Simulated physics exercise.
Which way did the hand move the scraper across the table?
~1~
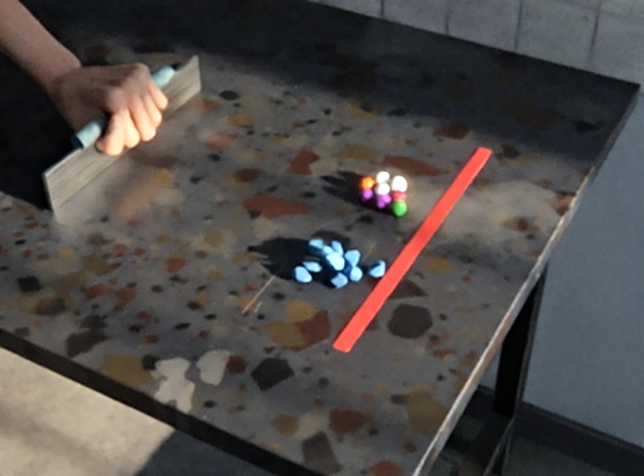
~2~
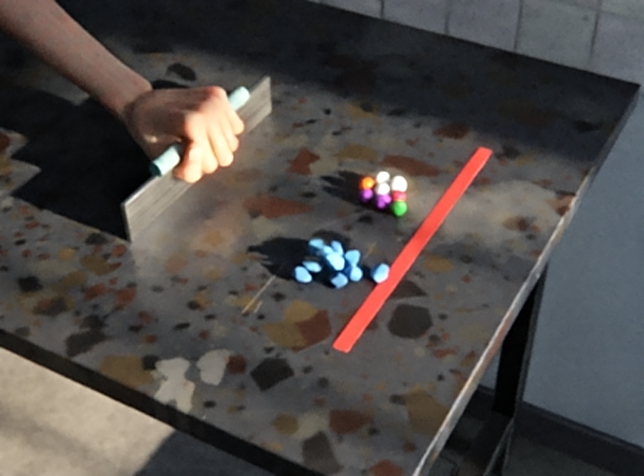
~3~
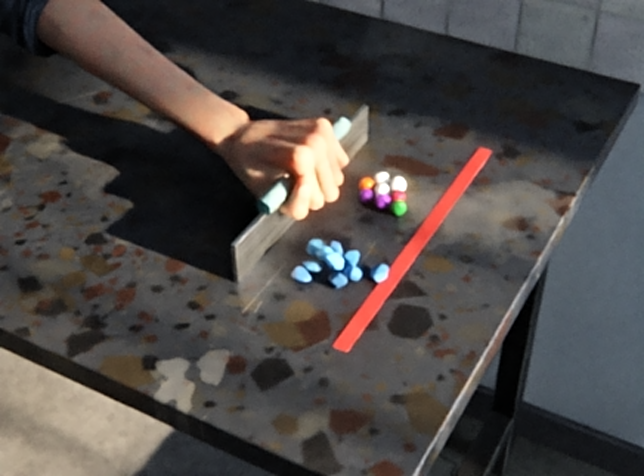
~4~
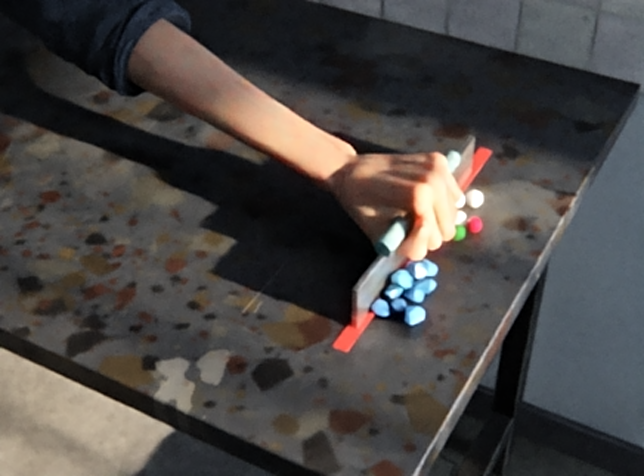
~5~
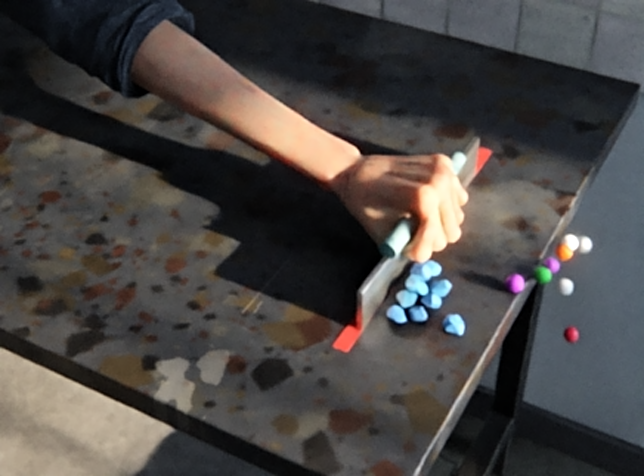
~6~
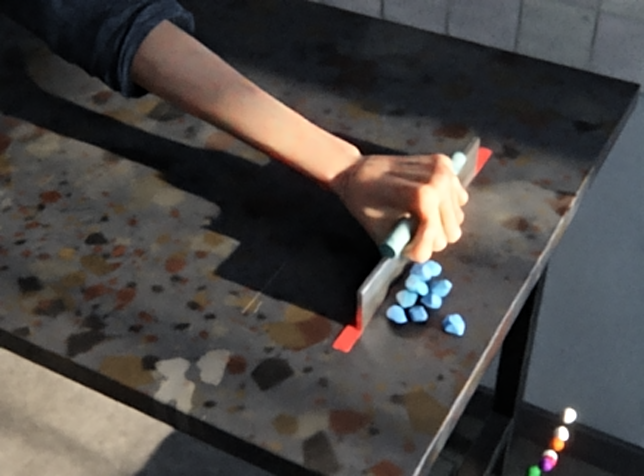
The hand moved the scraper to the right, toward the strip of red tape.
